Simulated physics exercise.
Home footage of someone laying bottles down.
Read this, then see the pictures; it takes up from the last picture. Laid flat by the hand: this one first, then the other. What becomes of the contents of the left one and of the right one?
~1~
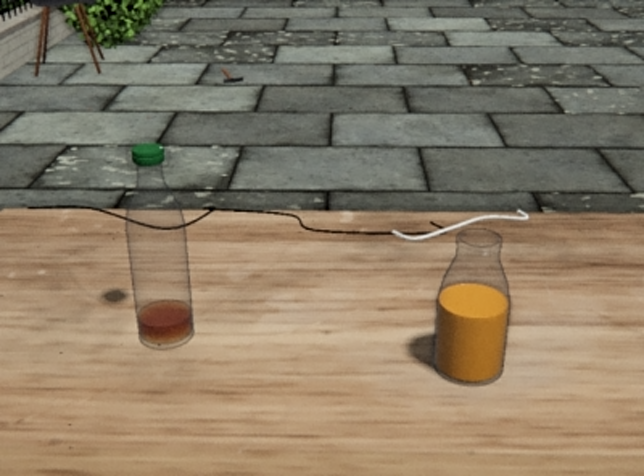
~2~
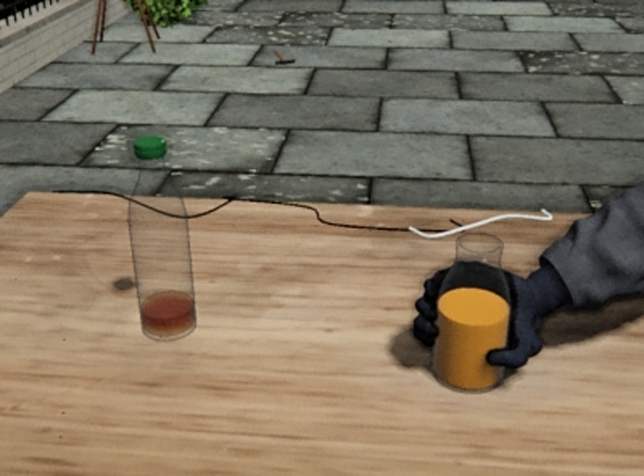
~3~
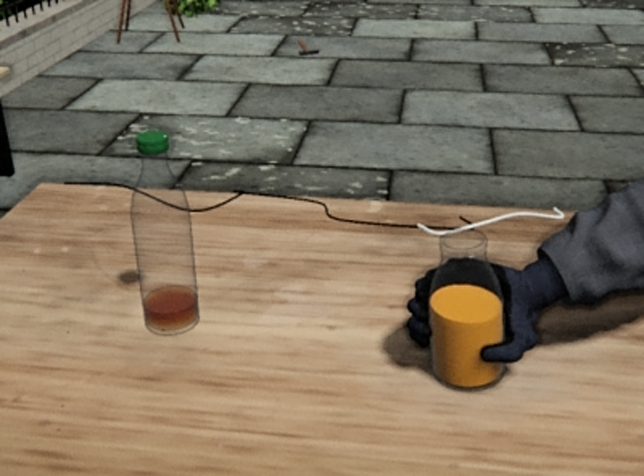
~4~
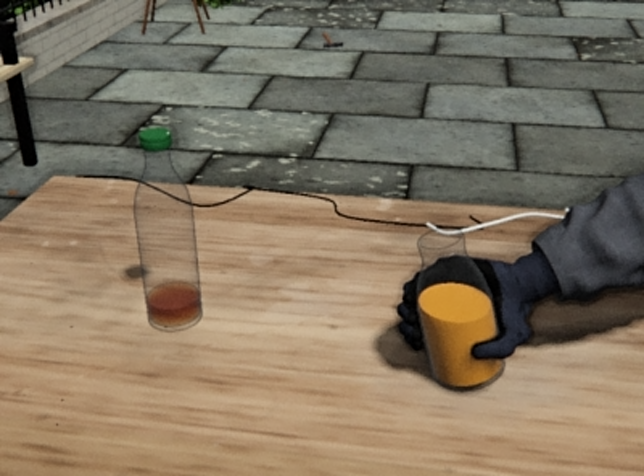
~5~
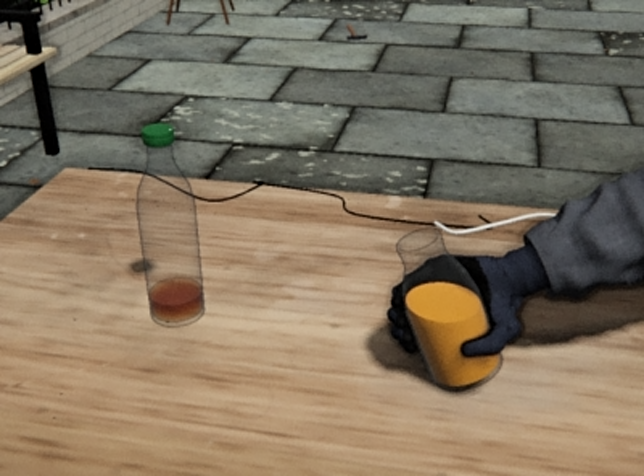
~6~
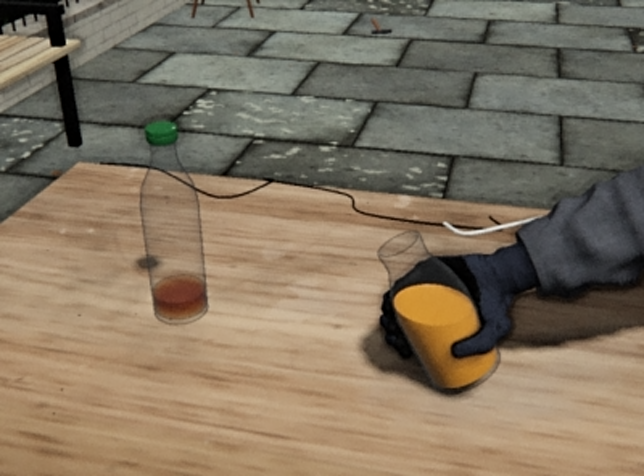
Left: They stay put; right: They run out.
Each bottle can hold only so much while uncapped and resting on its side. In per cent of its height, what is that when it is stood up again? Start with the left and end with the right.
Roughly 22 percent, then 14 percent.
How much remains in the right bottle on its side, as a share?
About 25 per cent.
Shortly, the right bottle is nearly down; right bottle, no leak.
Then, the right bottle lies flat; right bottle, it leaks.
At the finish, both lie flat; right bottle, it leaks; left bottle, no leak.
